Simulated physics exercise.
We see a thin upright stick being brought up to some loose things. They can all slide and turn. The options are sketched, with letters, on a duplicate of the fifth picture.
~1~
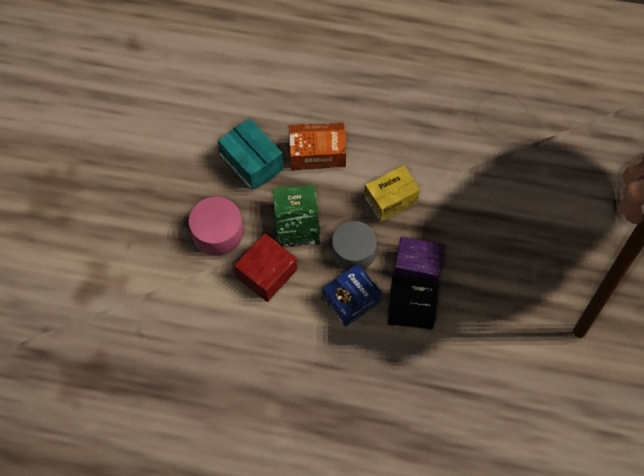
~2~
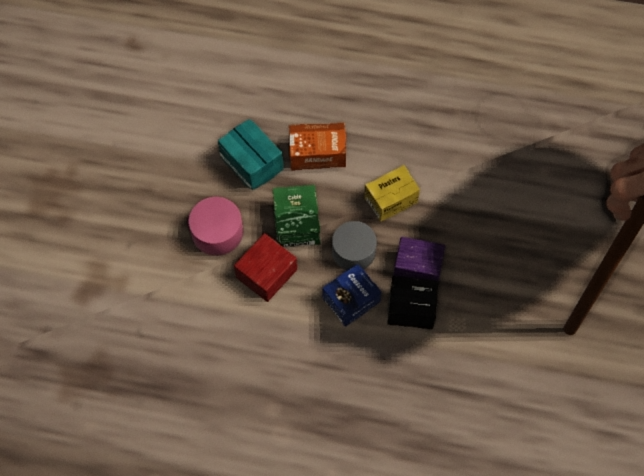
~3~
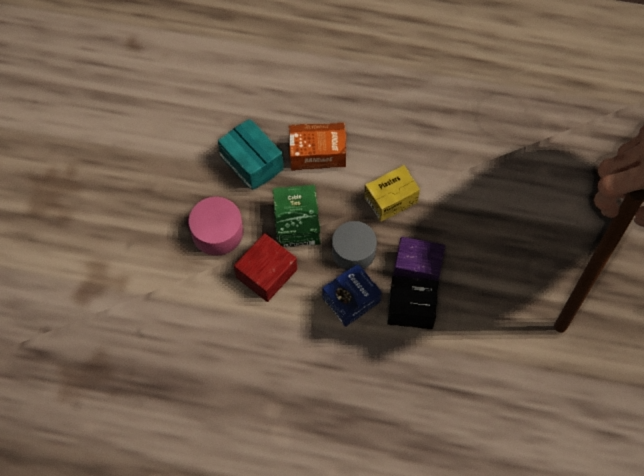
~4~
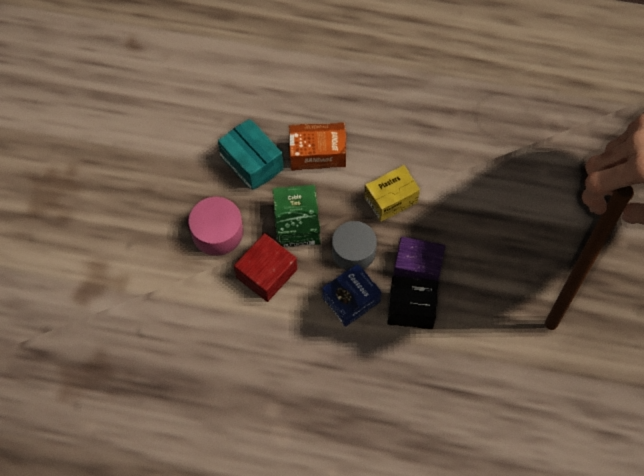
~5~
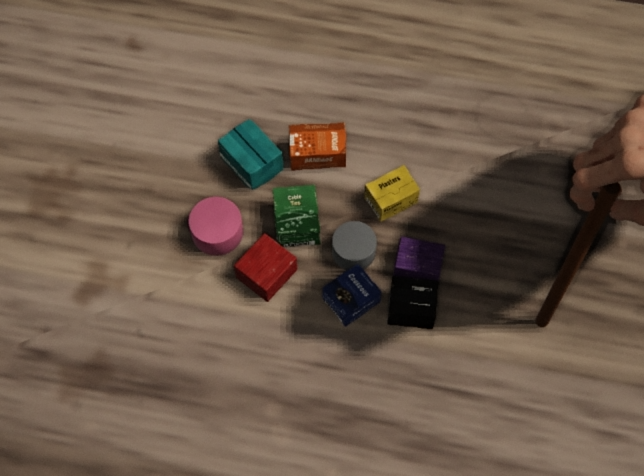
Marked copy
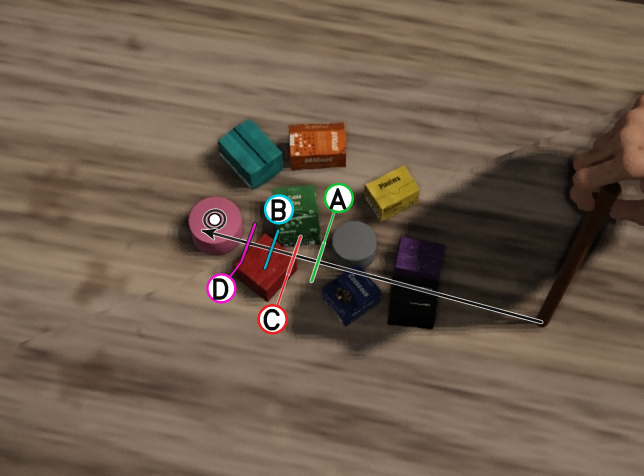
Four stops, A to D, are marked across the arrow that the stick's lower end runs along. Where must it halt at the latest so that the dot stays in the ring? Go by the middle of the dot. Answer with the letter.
It can go as far as D.
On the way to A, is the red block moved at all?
By then, no.
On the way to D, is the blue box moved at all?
Yes.
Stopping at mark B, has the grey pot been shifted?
Yes.
On the marked copy, A at (318, 262); B at (271, 249); C at (294, 256); D at (248, 243); the arrow from (541, 322) to (203, 231); the white dot at (215, 219).
Taking D. A third of the way, foot of the stick (433, 294); black box (407, 305).
Two thirds of the way, foot of the stick (329, 265); black box (387, 306); blue box (335, 302).
When it is over, foot of the stick (248, 244); black box (387, 306); blue box (335, 302); the dot is still in its ring.
As for the rest, A keeps the dot in but is short; B keeps the dot in but is short; C keeps the dot in but is short.
